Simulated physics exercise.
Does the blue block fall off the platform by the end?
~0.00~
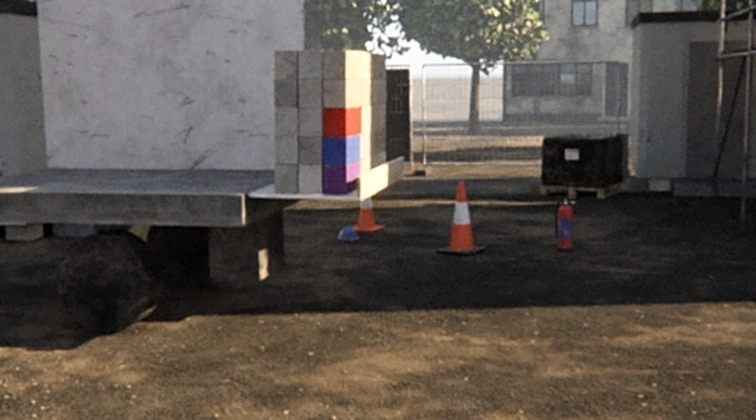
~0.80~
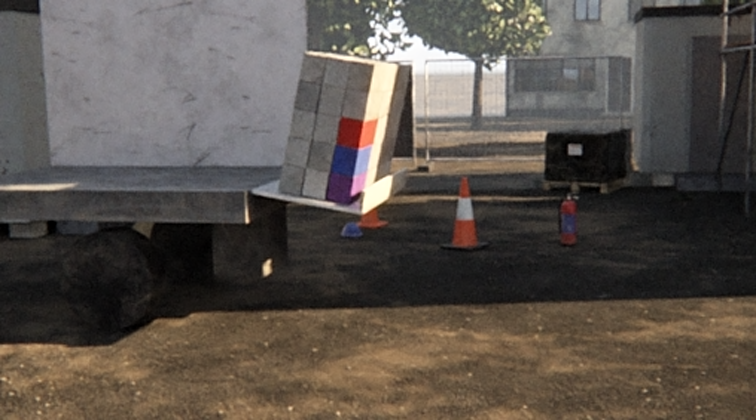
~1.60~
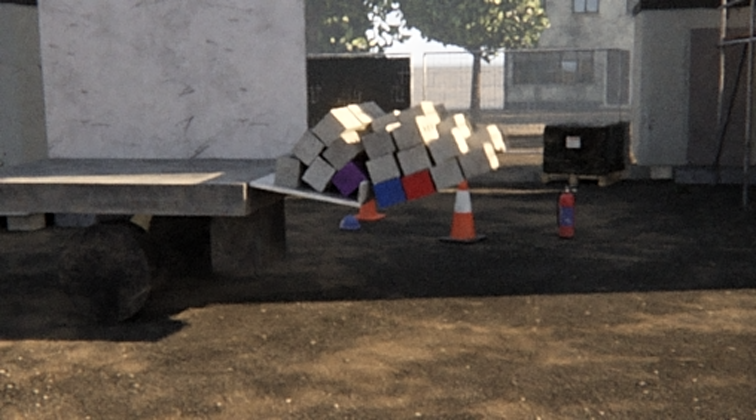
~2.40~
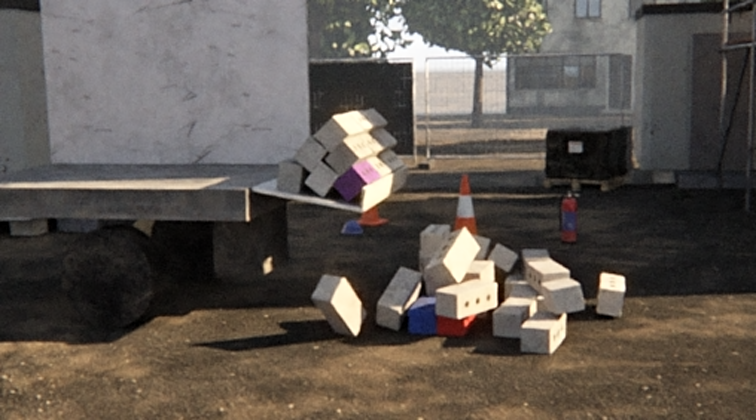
Yes, the blue block goes over the edge and ends up on the ground among the fallen blocks, beside the red one.
